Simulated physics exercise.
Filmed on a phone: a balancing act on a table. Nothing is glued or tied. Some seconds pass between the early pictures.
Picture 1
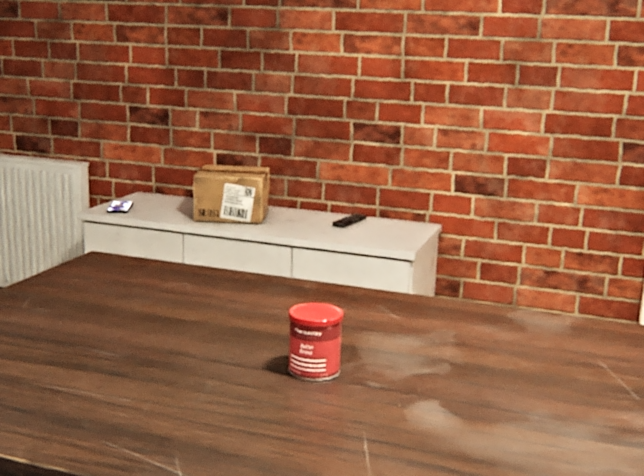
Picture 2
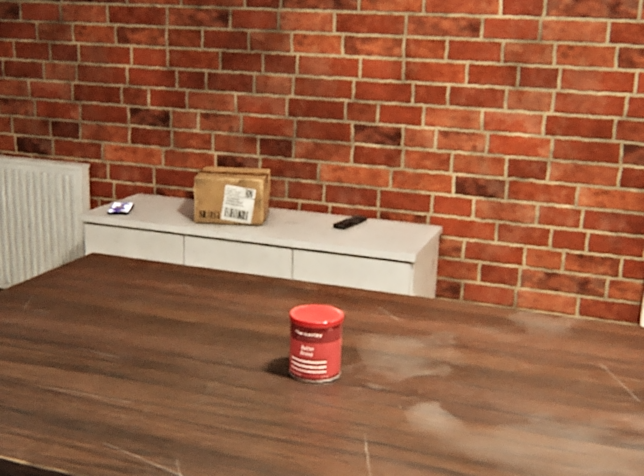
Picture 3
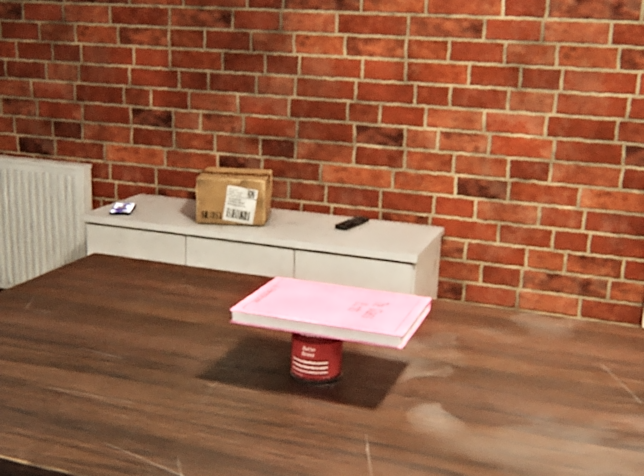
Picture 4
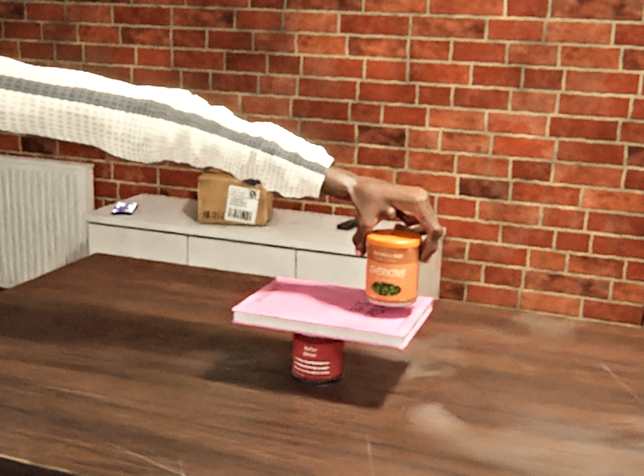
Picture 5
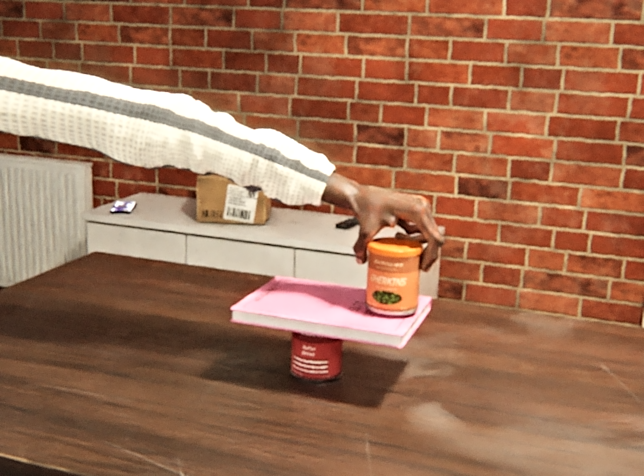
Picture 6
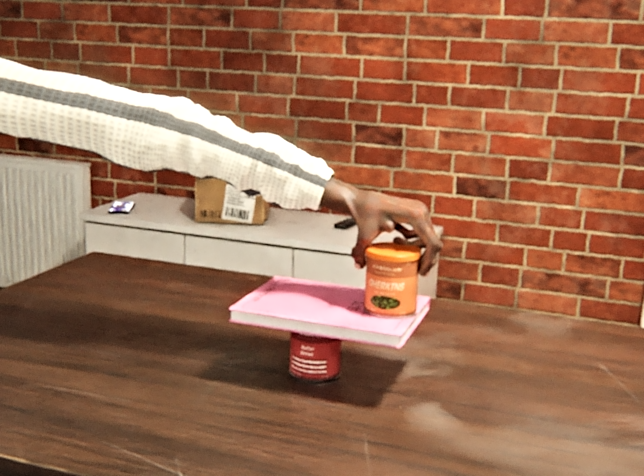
In the video, a red tin stands on a wooden table, then a pink book appears lying on top of it. A hand reaches in from the left and lowers an orange tin onto the book's right side, keeping hold.
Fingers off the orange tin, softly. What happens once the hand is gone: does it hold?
In the end the stack loses its balance.
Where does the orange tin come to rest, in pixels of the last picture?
At about (509, 381).
Then, 0.60 s after the last picture, orange tin now fallen; pink book tipped 46° from how it was.
Then, 0.80 s after the last picture, pink book now fallen; red tin slid a little.
At rest, fallen, orange tin and pink book; red tin in place. Seen from the same camera at the end, orange tin near (509, 381). The stack comes apart.
